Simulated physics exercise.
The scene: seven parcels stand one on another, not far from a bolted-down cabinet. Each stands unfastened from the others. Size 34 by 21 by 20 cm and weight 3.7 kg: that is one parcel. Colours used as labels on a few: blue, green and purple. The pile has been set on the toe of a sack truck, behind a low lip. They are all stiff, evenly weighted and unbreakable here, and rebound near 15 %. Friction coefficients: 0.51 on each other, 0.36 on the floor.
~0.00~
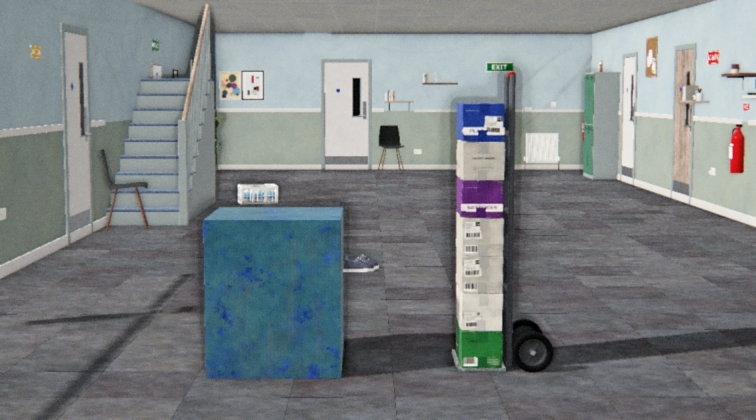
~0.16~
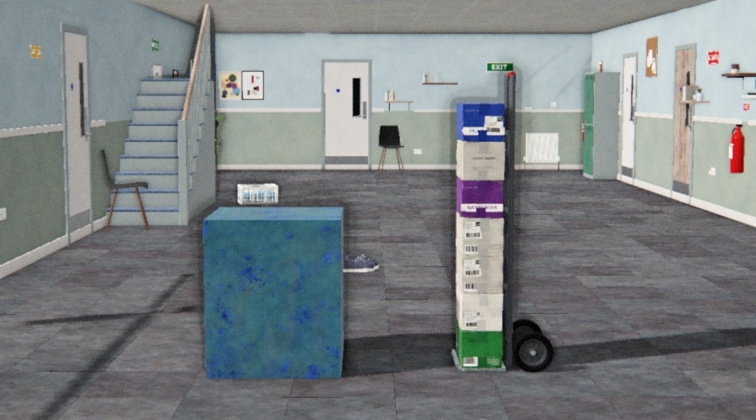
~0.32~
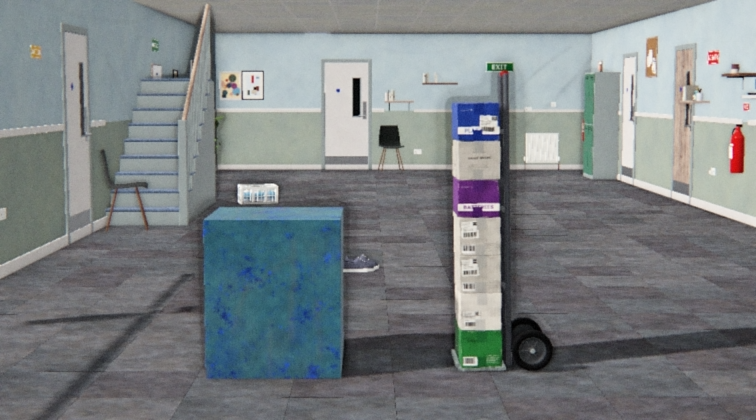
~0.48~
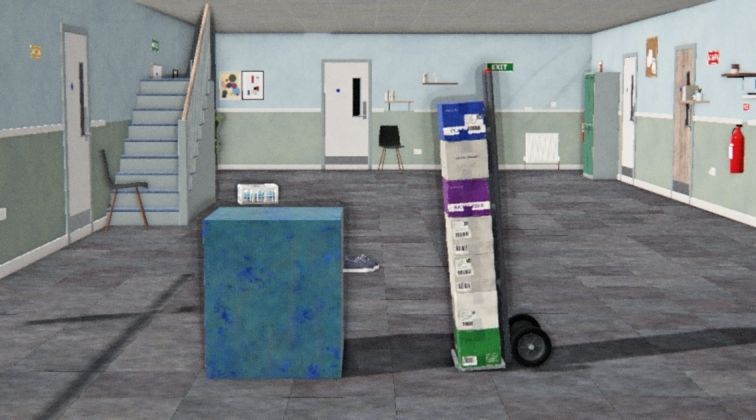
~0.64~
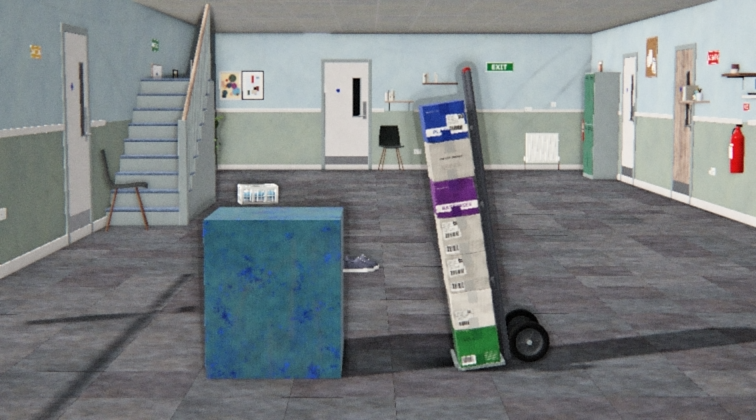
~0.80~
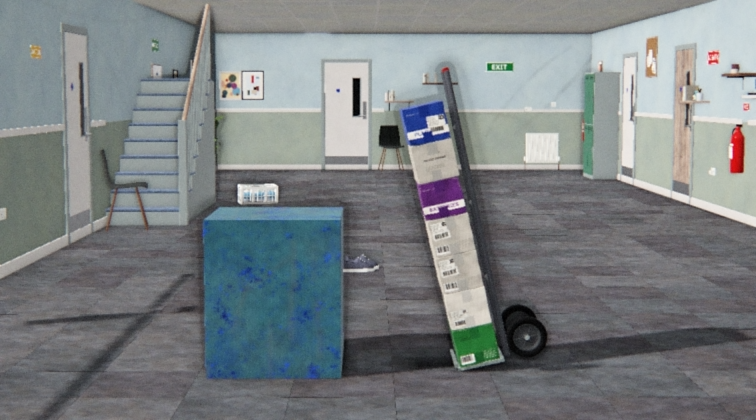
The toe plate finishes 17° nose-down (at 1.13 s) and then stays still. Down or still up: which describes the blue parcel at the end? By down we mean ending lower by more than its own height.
Down.
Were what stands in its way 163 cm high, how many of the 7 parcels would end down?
The count would be 0.
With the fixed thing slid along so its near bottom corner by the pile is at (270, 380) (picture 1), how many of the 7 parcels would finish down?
That would give 4.
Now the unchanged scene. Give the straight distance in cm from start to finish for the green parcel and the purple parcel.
Green ends up 10 cm away; purple ends up 60 cm away.
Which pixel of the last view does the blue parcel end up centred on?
It ends up at about (246, 194) in the last picture.
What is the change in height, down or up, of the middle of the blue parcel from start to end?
35 centimetres lower, roughly.
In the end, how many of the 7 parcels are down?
Count: 1.
By 0.94 s, none of the 7 parcels down, 7 disturbed; blue parcel tilted 18°; purple parcel tilted 18°.
By 1.12 s, none of the 7 parcels down, 7 disturbed; blue parcel tilted 27°, 8 cm lower; purple parcel tilted 27°.
By 1.32 s, 1 of the 7 parcels down; blue parcel tilted 59°, 25 cm lower; purple parcel tilted 39°, 13 cm lower.
When it is over (2.2 s), 1 of the 7 parcels down; blue parcel on its side; purple parcel tilted 39°, 13 cm lower; green parcel tilted 39°. In pixels of the last frame, middles, blue parcel near (246, 194), purple parcel near (369, 220).
